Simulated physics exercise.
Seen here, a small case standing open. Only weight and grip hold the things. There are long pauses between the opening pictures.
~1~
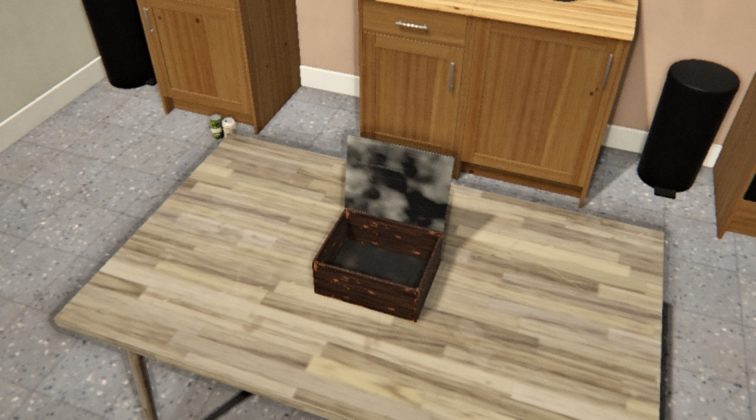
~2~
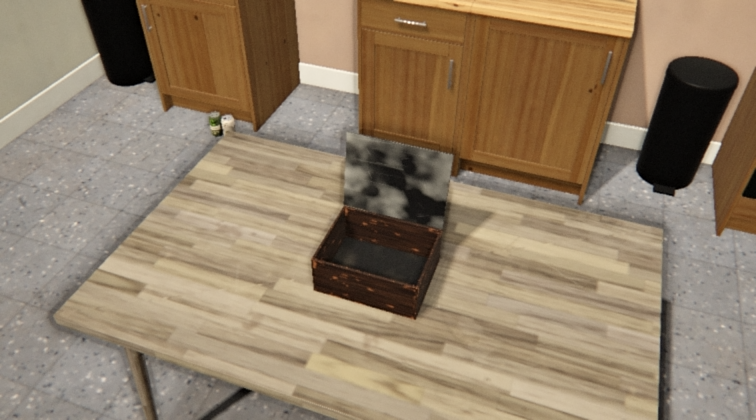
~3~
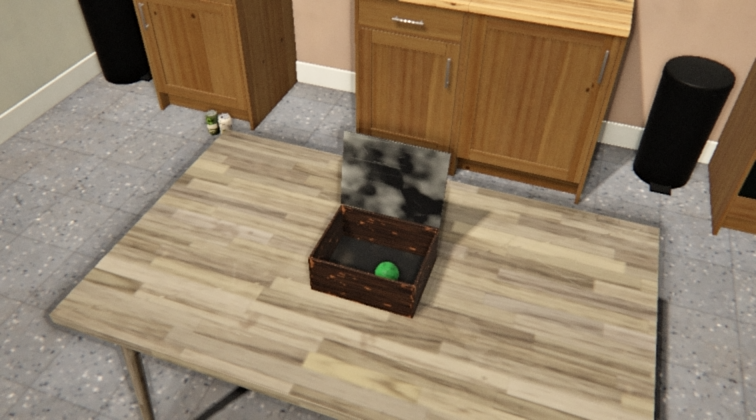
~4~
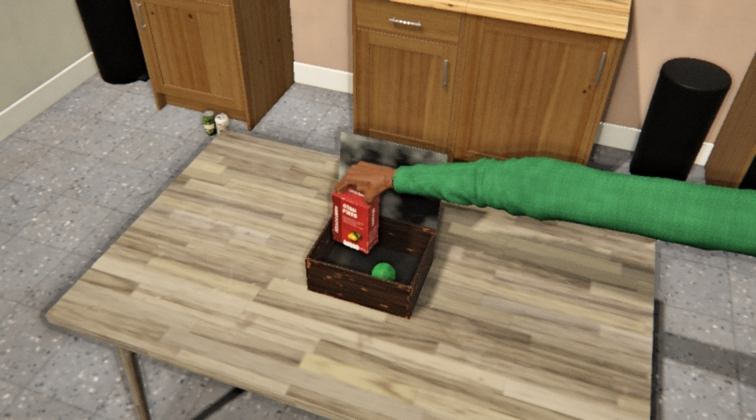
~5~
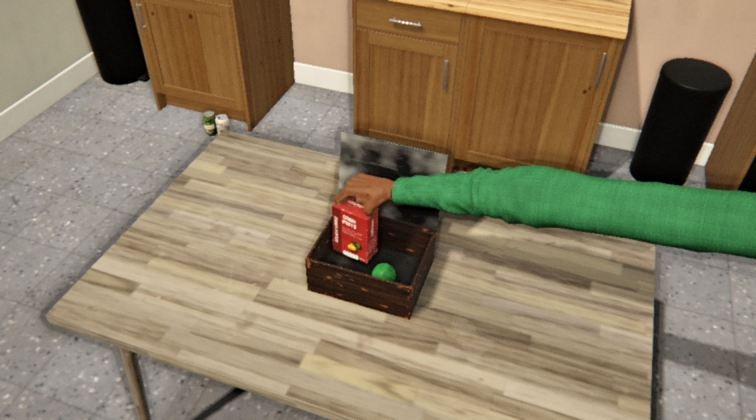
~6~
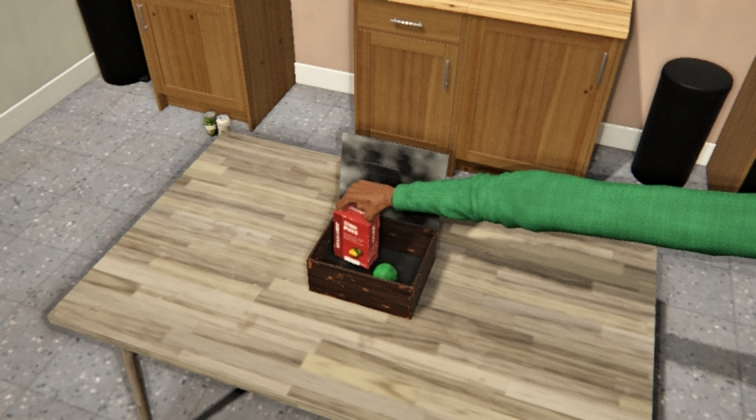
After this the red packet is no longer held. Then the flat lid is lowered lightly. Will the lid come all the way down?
Outcome: The lid is held up.
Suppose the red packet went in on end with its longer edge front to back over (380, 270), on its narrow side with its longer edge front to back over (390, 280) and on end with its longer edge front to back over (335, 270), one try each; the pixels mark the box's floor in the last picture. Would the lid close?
First try: It closes; second try: It stays ajar; third try: It will not close.
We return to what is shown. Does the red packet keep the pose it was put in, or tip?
The red packet stays as placed.
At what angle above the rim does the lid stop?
Some 25° above the rim.
Then, 0.60 s on from there, red packet shifted about its own width near (356, 253).
Then, 1.40 s on from there, lid 76° above the rim; red packet shifted about its own width near (356, 253).
Then, 1.60 s on from there, lid 59° above the rim; red packet shifted about its own width near (356, 253).
Then, 1.80 s on from there, lid 32° above the rim; red packet shifted about its own width near (356, 253).
In the end, lid 26° above the rim; moved from the start, red packet; green ball unmoved. At the end, from the last picture's camera, red packet near (356, 253).
